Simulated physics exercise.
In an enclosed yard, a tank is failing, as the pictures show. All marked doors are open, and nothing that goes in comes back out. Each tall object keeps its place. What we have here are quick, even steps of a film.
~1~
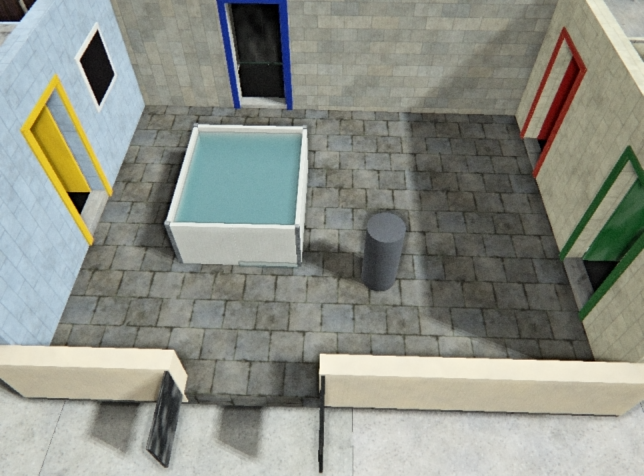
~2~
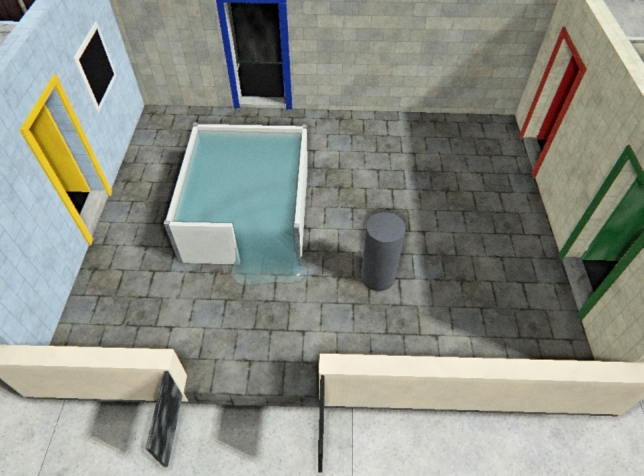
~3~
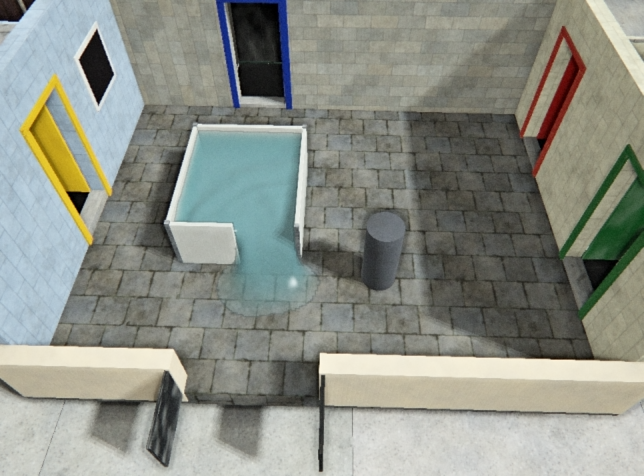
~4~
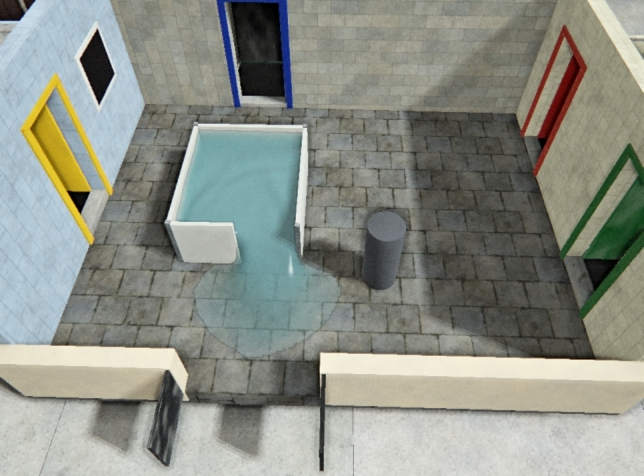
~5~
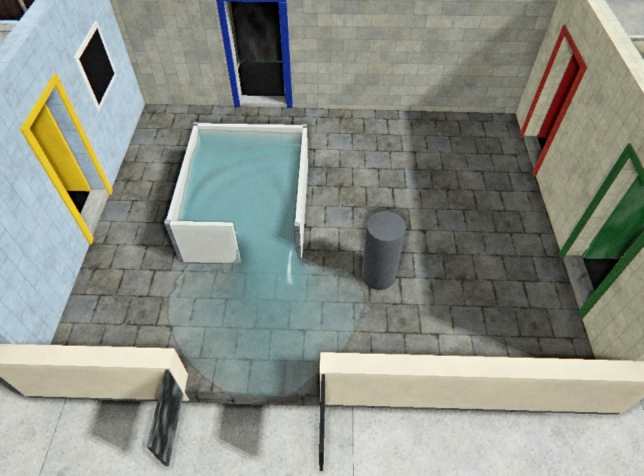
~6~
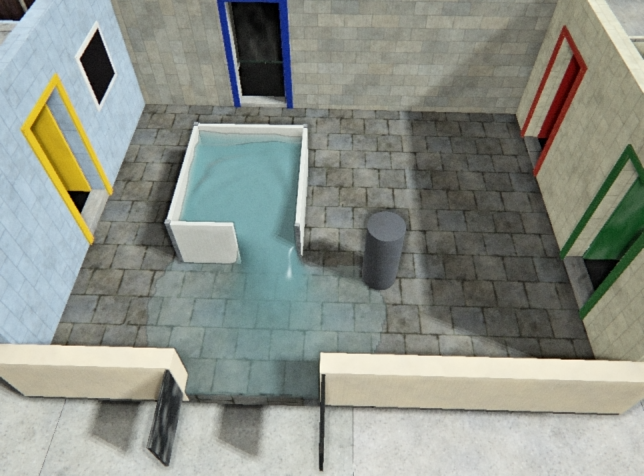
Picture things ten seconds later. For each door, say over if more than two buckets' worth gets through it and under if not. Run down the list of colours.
Green door: Under, blue door: Under, red door: Under, yellow door: Under.
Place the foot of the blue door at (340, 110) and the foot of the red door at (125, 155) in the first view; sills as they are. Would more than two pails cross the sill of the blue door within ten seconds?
Answer: Blue door stays below the line.
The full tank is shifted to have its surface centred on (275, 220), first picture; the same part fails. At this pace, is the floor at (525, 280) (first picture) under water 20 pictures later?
My call for that spot: Swamped.
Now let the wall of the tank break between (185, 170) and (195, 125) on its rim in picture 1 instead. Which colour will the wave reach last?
The door marked green.
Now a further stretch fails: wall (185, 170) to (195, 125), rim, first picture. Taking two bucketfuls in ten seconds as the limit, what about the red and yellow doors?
Result - red: Above the limit; yellow: Above the limit.
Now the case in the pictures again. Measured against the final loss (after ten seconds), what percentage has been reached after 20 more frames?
Close to 60 per cent.
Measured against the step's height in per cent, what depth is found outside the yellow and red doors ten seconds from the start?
0 and 170 %, in that order.
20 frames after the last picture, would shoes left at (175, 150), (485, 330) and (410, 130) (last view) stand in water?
As listed: Free of water, wet, clear.
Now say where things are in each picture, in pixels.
The tank at (243, 176) is whole and still, in the first picture.
The front is at (300, 276), out from the gap at (267, 248), in the second picture.
Water pours out at (267, 251) and has run to (242, 310), in the third picture.
Water pours out at (268, 251) and has run to (246, 349), in the fourth picture.
Water pours out at (268, 251) and has run to a hidden place, in the fifth picture.
Water pours out at (268, 251) and has run to a hidden place, in the sixth picture.
A moment on, water covers 20 % of the floor; the green door not reached, the blue door not reached, the red door not reached, the yellow door not reached.
Next, water covers 25 % of the floor; the green door not reached, the blue door not reached, the red door not reached, the yellow door not reached.
Then, water covers 35 % of the floor; the green door under two buckets in, the blue door not reached, the red door not reached, the yellow door wet at the sill, nothing in.
Later, water covers 60 % of the floor; the green door under two buckets in, the blue door not reached, the red door wet at the sill, nothing in, the yellow door wet at the sill, nothing in.
In the end, water covers 85 % of the floor; the green door under two buckets in, the blue door wet at the sill, nothing in, the red door under two buckets in, the yellow door wet at the sill, nothing in.
